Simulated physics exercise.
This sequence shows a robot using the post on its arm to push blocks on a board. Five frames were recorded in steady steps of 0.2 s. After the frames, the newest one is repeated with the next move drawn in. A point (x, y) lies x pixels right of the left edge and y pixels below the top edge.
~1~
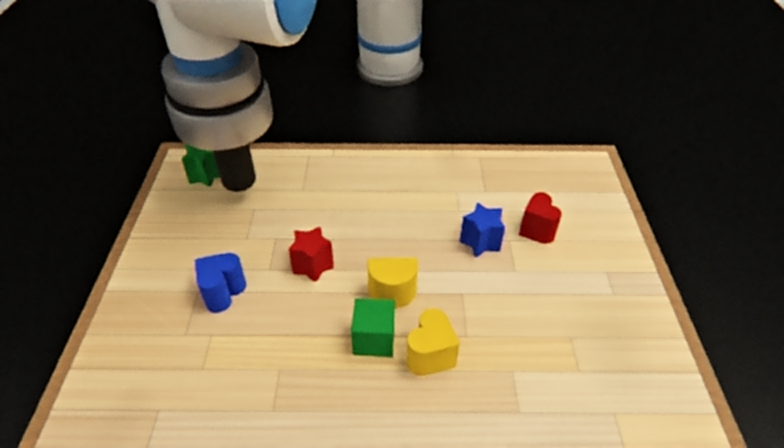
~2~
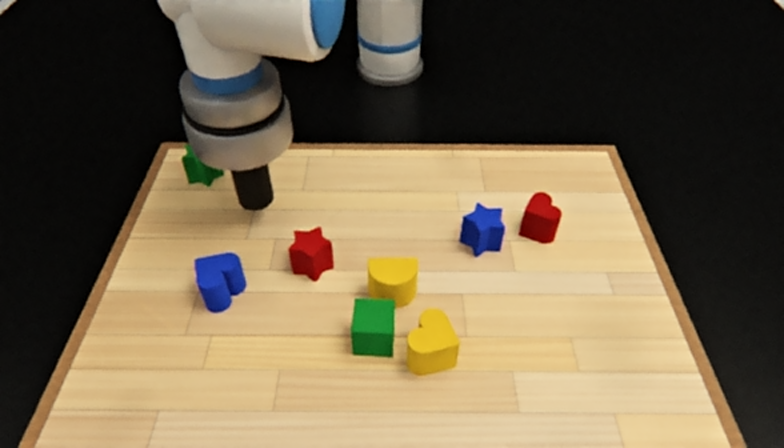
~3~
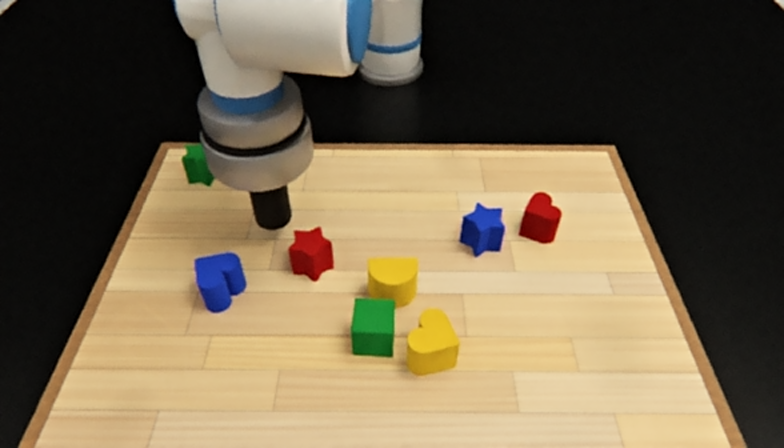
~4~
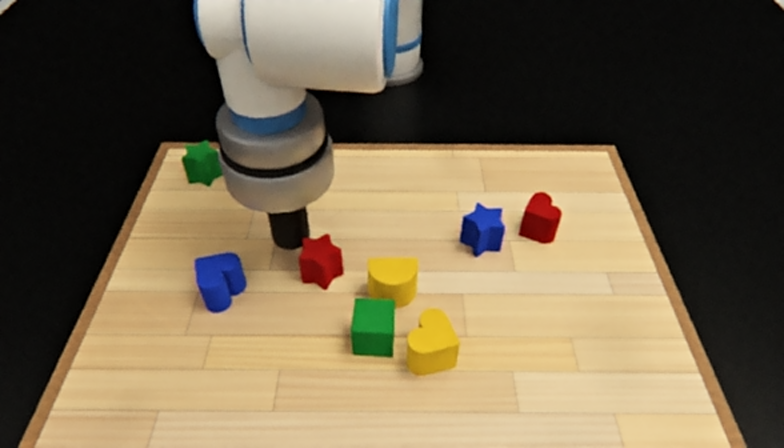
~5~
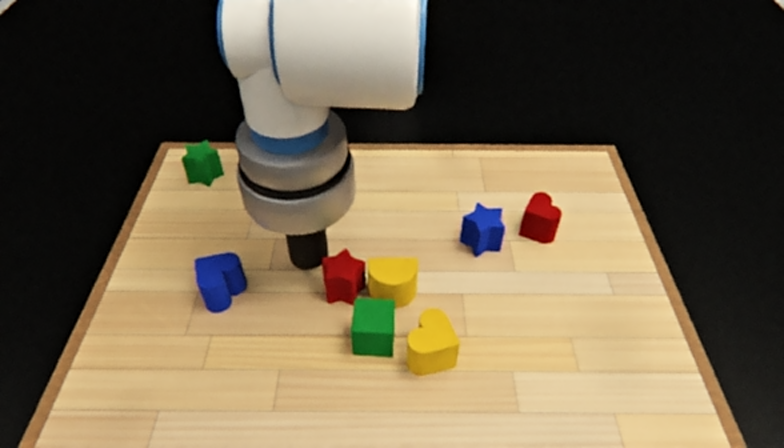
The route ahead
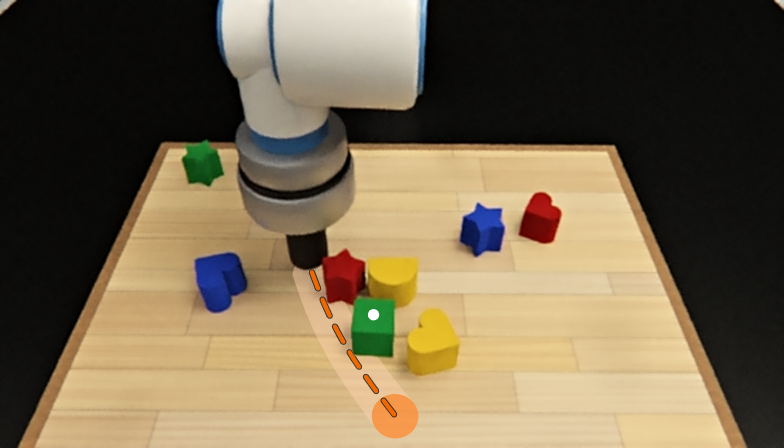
Robot arm moving its dark post diagonally down and right across a wooden board, nudging a red star toward yellow and green blocks.
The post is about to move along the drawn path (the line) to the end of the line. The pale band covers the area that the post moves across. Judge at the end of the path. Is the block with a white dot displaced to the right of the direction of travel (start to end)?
No, it doesn't check out.
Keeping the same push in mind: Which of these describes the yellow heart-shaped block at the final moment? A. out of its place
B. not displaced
A - out of its place.
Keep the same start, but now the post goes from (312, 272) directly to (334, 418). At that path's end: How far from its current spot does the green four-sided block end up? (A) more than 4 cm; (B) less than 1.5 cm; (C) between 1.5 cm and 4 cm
B
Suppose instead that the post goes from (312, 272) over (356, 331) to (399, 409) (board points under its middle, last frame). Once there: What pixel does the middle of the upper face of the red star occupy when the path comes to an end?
The middle of the upper face of the red star will lie at about (393, 297) in the picture.
The drawn path runs from (312, 272) over (342, 340) to (395, 416); the dot is on the green four-sided block.
The first path, step by step. One third of the way, post (328, 301); red star (364, 285), turned 70° anticlockwise; green four-sided block (375, 320); yellow D-shaped block (398, 267).
Two thirds of the way, post (356, 350); red star (371, 293), turned 100° anticlockwise; green four-sided block (400, 343); yellow D-shaped block (398, 266); yellow heart-shaped block (443, 333), turned 25° anticlockwise.
At the end, post (395, 402); red star (371, 293), turned 100° anticlockwise; green four-sided block (433, 367), turned 45° anticlockwise; yellow D-shaped block (398, 266); yellow heart-shaped block (457, 335), turned 65° anticlockwise.
